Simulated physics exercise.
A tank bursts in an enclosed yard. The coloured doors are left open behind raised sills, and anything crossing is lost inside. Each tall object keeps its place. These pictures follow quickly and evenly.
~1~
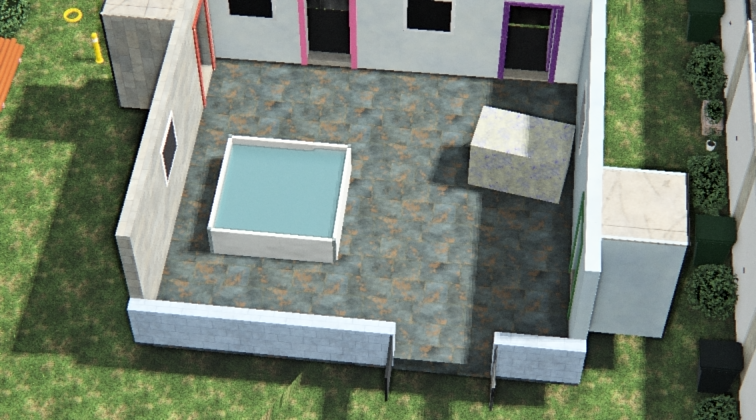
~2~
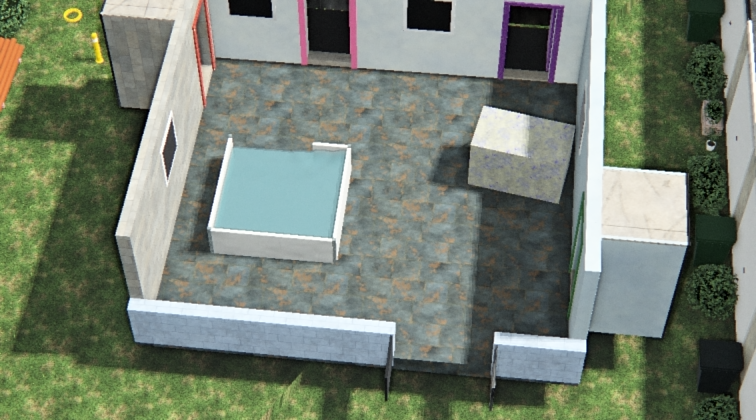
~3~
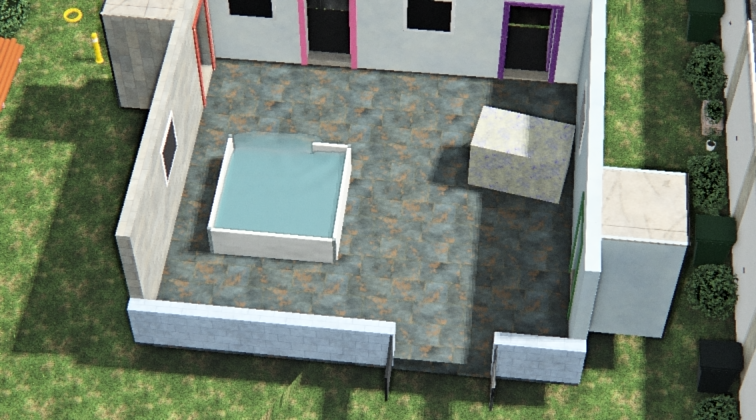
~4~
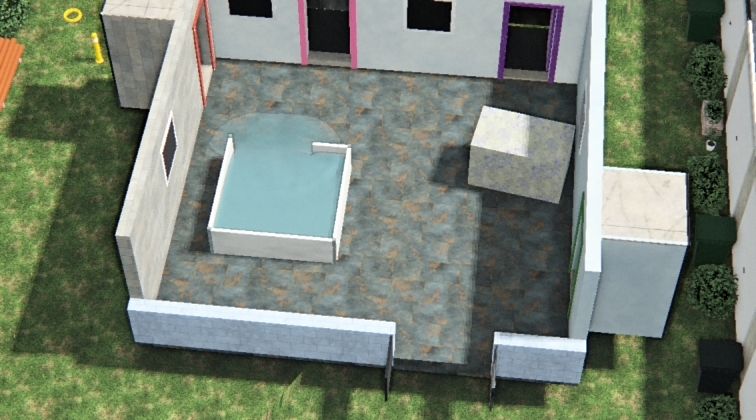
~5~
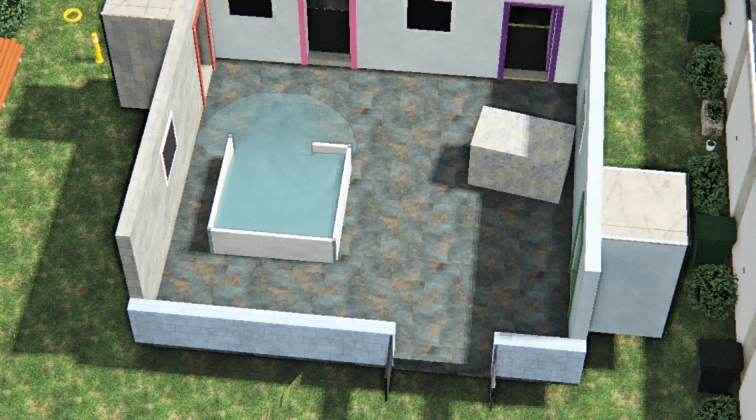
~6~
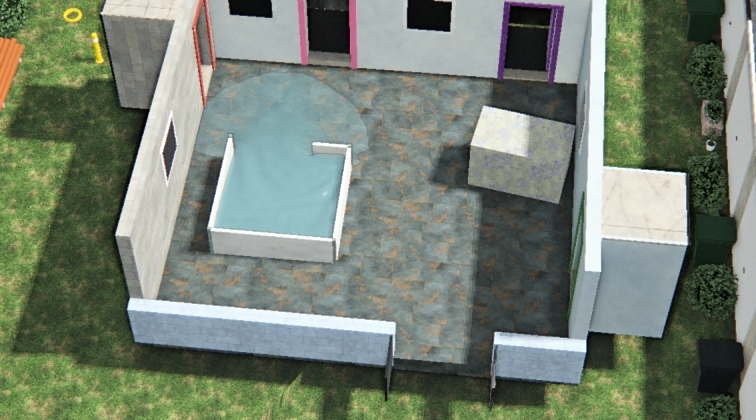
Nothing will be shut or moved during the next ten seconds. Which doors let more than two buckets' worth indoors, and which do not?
In order: Green door: Two buckets at most, red door: Above two buckets, purple door: Above two buckets, pink door: Above two buckets.
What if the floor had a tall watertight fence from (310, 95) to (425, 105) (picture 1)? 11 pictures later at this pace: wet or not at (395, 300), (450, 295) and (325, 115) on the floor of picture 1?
Taking the three spots in turn, they are unwetted, unwetted and inundated.
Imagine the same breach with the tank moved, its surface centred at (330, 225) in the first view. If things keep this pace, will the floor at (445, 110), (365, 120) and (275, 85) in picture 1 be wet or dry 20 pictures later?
Points in turn: Inundated; inundated; inundated.
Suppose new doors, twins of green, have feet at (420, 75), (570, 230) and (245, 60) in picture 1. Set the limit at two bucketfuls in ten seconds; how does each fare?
Result, in listed order - doesn't reach the limit, doesn't reach the limit, gets past the limit.
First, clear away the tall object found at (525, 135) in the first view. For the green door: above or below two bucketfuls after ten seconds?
In short: Green remains within the limit.
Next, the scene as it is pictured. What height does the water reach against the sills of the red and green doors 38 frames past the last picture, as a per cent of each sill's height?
Near 110 and 0 in a hundred.
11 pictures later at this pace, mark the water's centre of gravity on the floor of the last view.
It is near (278, 150).
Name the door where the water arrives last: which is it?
My answer: The one in green.
A moment on, water covers 20 % of the floor; the green door not reached, the red door wet at the sill, nothing in, the purple door not reached, the pink door under two buckets in.
Next, water covers 20 % of the floor; the green door not reached, the red door over two buckets in, the purple door not reached, the pink door over two buckets in.
Then, water covers 35 % of the floor; the green door not reached, the red door far over two buckets in, the purple door wet at the sill, nothing in, the pink door far over two buckets in.
Later, water covers 60 % of the floor; the green door not reached, the red door far over two buckets in, the purple door wet at the sill, nothing in, the pink door far over two buckets in.
In the end, water covers 90 % of the floor; the green door wet at the sill, nothing in, the red door far over two buckets in, the purple door over two buckets in, the pink door far over two buckets in.
